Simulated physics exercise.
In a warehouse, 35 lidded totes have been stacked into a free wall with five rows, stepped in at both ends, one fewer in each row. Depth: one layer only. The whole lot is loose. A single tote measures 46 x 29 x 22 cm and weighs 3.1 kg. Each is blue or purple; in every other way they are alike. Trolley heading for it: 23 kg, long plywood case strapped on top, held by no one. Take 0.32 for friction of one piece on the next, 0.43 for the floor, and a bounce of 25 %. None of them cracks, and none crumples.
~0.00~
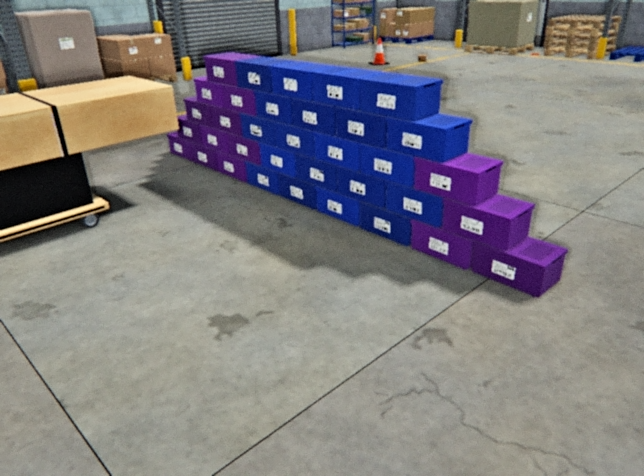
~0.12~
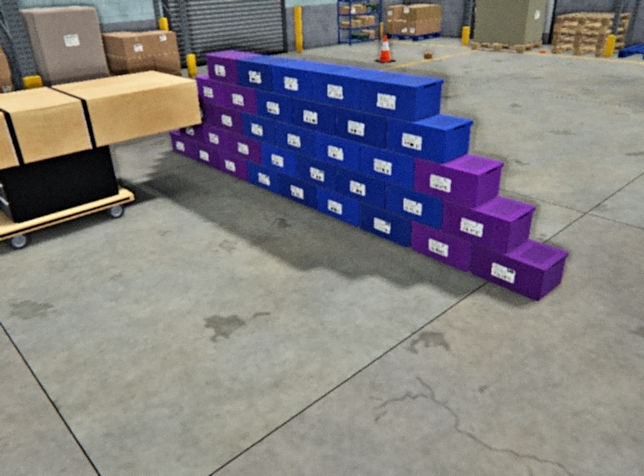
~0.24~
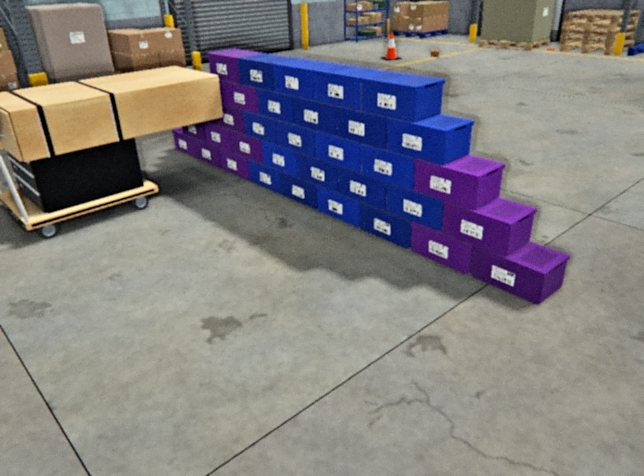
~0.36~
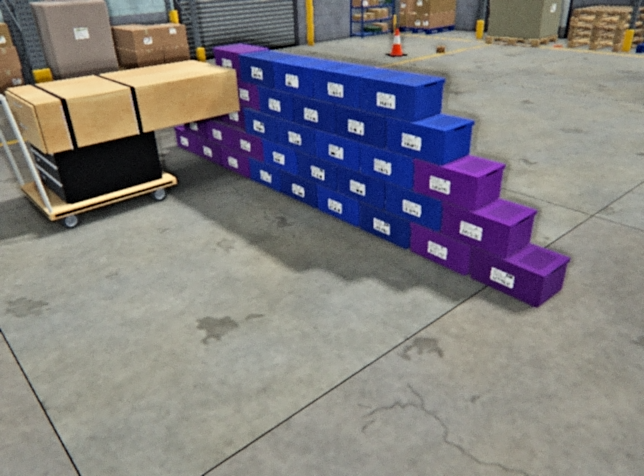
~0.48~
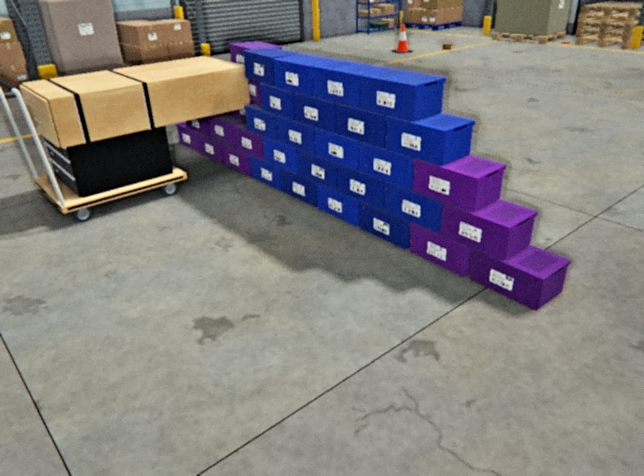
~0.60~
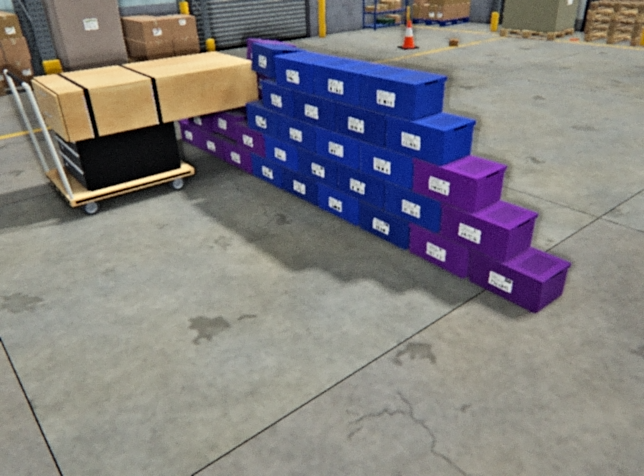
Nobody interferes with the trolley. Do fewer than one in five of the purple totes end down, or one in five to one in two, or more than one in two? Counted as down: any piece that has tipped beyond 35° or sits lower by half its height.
It is one in five to one in two.
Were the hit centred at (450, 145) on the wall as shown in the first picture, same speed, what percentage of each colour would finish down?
For purple it's 10 per cent, for blue 30 per cent.
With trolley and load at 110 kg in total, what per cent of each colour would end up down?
That would leave purple at 40 and blue at 0 per cent.
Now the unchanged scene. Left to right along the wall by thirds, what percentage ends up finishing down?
Per cent by third - left: 50; middle: 10; right: 0.
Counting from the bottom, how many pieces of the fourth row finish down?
Exactly 2 finish down.
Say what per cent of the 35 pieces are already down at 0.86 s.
By then 15 %.
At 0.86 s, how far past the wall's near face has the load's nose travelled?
It has gone roughly 35 centimetres beyond.
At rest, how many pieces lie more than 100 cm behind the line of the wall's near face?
Around 4 of the pieces.
After 0.86 s, load 34 cm past the wall's line, still rolling; 6 of the 15 purple totes down (6 of 35 in all colours); top purple tote 38° from how it stood, 18 cm lower.
After 1.16 s, load 46 cm past the wall's line, still rolling; 6 of the 15 purple totes down (7 of 35 in all colours); top purple tote on its side.
In the end (2.1 s), load 66 cm past the wall's line, stopped; 6 of the 15 purple totes down (7 of 35 in all colours); top purple tote upside down; top blue tote unmoved. That is 40 per cent. From the last view, middles, top purple tote near (407, 129), top blue tote near (308, 72).
